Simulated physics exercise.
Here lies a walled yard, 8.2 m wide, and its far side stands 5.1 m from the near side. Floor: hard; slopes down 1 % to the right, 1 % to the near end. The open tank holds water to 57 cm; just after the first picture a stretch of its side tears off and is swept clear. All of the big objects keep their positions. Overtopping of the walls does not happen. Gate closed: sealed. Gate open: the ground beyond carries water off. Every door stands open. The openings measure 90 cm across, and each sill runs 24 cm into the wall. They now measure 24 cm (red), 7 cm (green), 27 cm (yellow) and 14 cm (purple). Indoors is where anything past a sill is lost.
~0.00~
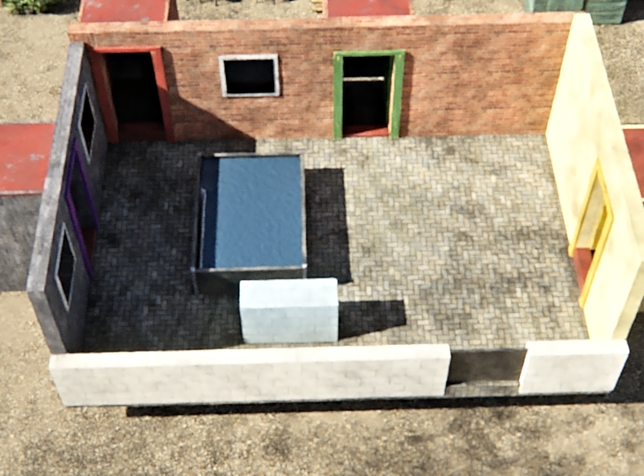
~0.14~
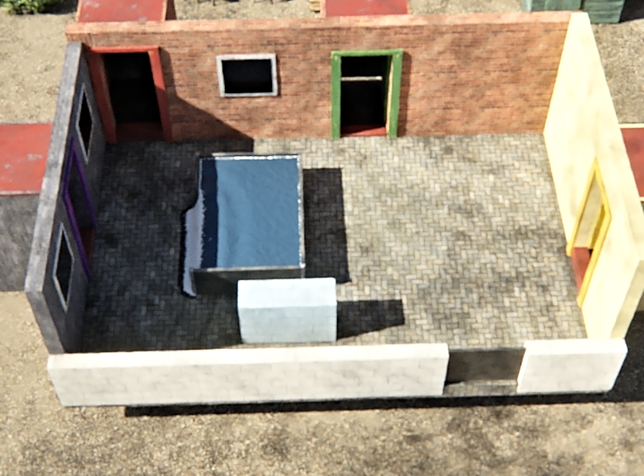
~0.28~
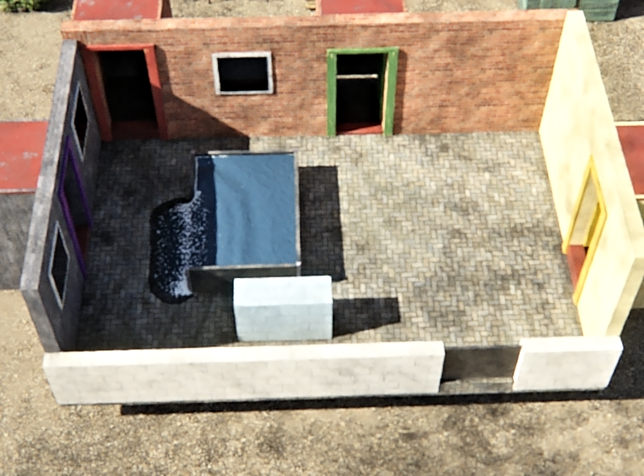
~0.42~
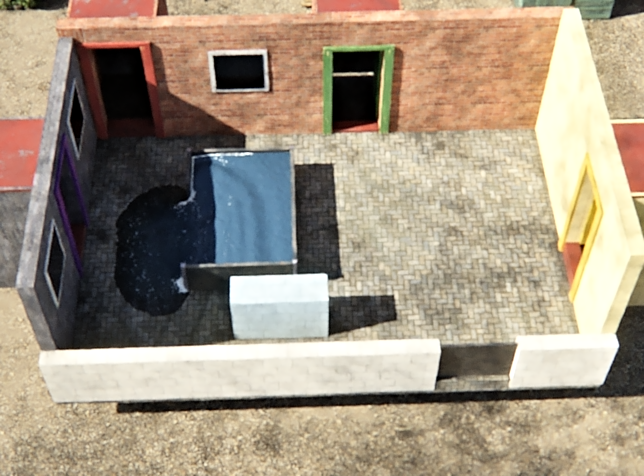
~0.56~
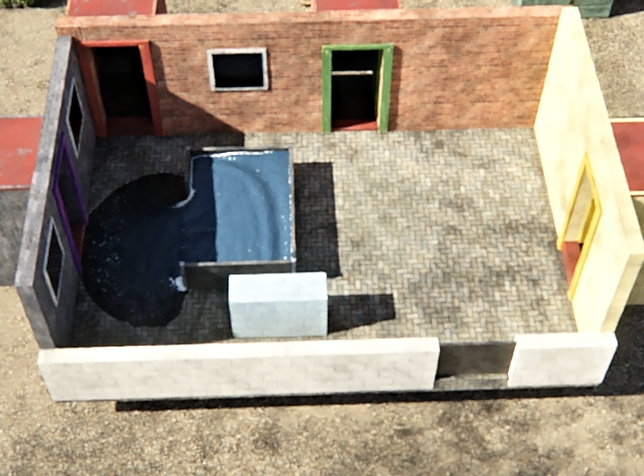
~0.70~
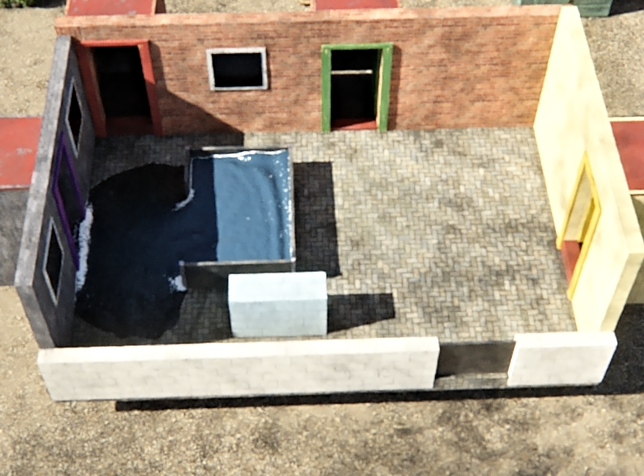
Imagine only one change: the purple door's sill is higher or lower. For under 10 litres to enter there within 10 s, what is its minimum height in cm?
Its minimum height would be about 35 cm.
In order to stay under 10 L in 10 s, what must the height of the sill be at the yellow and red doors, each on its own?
You'd want about 6.0 centimetres at yellow and about 15 centimetres at red.
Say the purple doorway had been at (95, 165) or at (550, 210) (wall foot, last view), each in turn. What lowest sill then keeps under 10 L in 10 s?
You'd want roughly 13.5 cm there first, then roughly 10.5 cm.
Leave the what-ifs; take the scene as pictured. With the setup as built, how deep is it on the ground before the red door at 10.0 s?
Lab note: Depth approx. 4.5 cm.
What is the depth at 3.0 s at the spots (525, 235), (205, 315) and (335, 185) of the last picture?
In that order: 0, 2 and 0 cm.
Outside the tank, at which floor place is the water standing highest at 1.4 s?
(83, 247).
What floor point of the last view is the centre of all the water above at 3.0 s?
Roughly (170, 254).
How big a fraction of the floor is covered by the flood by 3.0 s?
Approximately 35 %.
After 1.4 s water covers 20 % of the floor, deepest (39 cm) near (83, 247); 37 cm at the purple door, 88 litres in over its 14 cm sill.
After 3.0 s water covers 35 % of the floor, deepest (32 cm) near (67, 376); 23 cm at the purple door, 259 litres in over its 14 cm sill.
After 10.0 s water covers 85 % of the floor, deepest (12 cm) near (580, 362); 6 cm at the purple door, 284 litres in over its 14 cm sill.
At the purple door as built, the water arrived by 0.7 s and peaked near 37 cm at 1.2 s.
With a sill of 30 cm, 38 litres would have come in within the 10 s; with 40.5 cm, 0 litres. So under 10 litres takes about 35 cm.
